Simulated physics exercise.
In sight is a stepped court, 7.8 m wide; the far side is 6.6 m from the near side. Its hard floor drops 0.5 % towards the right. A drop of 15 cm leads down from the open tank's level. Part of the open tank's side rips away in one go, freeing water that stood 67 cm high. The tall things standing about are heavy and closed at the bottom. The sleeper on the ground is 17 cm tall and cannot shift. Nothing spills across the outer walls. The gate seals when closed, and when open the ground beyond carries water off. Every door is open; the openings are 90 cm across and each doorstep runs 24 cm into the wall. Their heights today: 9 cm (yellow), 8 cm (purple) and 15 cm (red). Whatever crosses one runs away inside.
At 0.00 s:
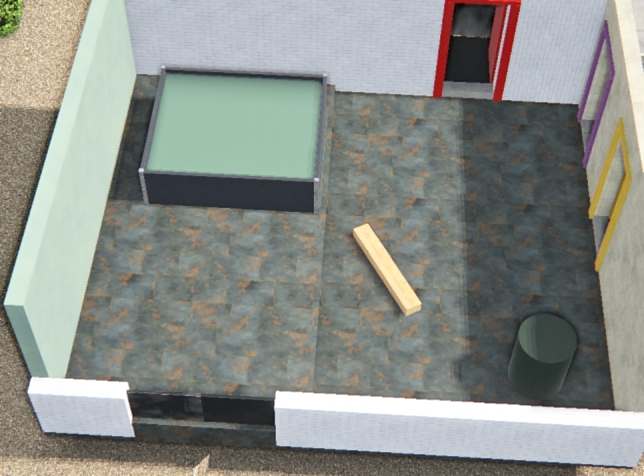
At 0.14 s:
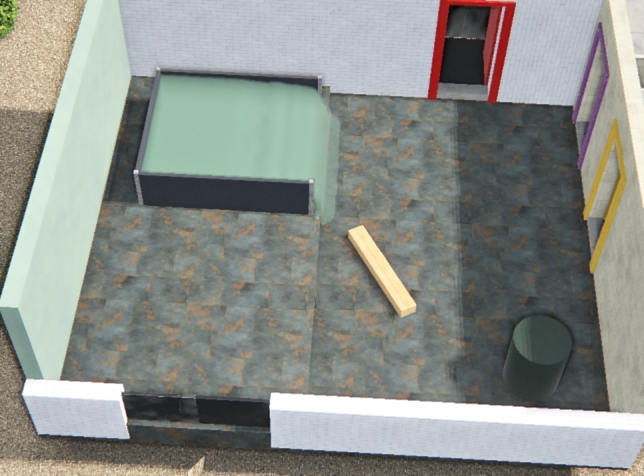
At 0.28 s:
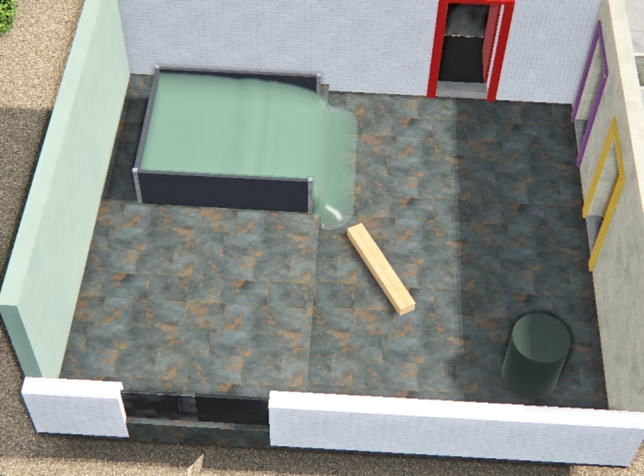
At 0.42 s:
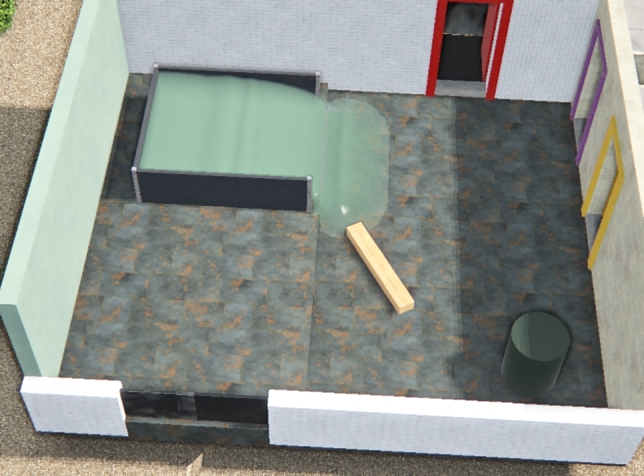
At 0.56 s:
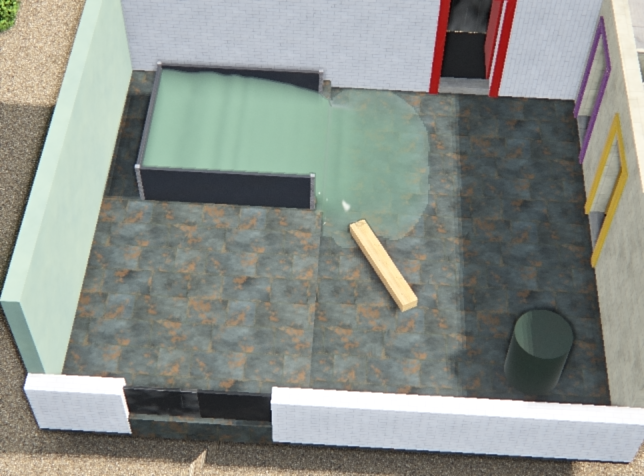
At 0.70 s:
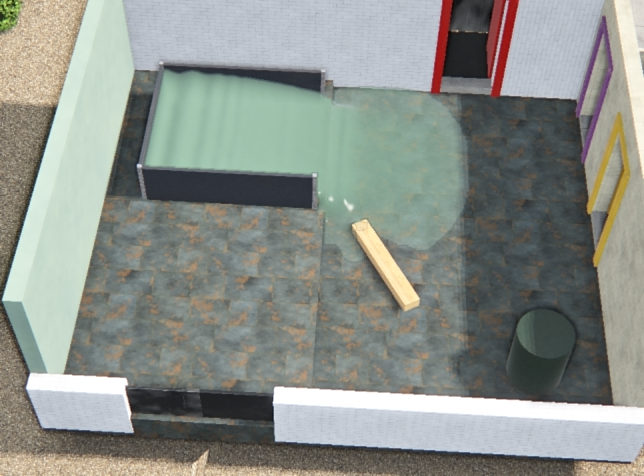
A walled courtyard held a large open tank of still, greenish water, until its right side gave way and the water poured out, spreading rightward in a widening sheet across the dark floor past a wooden beam.
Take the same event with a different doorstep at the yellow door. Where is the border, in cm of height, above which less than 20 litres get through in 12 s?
Close to 29 cm is just enough.
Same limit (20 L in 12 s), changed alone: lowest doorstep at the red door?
About 13.0 cm at red.
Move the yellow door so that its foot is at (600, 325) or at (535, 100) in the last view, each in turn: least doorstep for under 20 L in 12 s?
About 14.5 and 29 cm.
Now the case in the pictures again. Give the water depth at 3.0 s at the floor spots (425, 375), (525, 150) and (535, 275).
About 0, 8 and 5 cm.
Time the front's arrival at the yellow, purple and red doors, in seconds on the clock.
Arrival: Yellow 1.4 s, purple 1.3 s, red 0.9 s.
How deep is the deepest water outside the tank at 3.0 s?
Up to some 44 cm.
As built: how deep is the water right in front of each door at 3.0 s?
In cm: Yellow 31, purple 41, red 15.
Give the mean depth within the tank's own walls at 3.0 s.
Roughly 19 cm on average.
After 1.4 s water covers 35 % of the floor, deepest (32 cm) near (583, 173); 6 cm at the yellow door, 0 litres in over its 9 cm doorstep.
After 3.0 s water covers 45 % of the floor, deepest (44 cm) near (545, 109); 31 cm at the yellow door, 175 litres in over its 9 cm doorstep.
After 12.0 s water covers 60 % of the floor, deepest (16 cm) near (615, 437); 11 cm at the yellow door, 404 litres in over its 9 cm doorstep.
At the yellow door as built, the water arrived by 1.4 s and peaked near 32 cm at 2.6 s.
Run again over the same 12 s with other heights there, 62 litres in over 23.5 cm, 7 litres over 31.5 cm. The limit of 20 litres is kept from about 29 cm up.
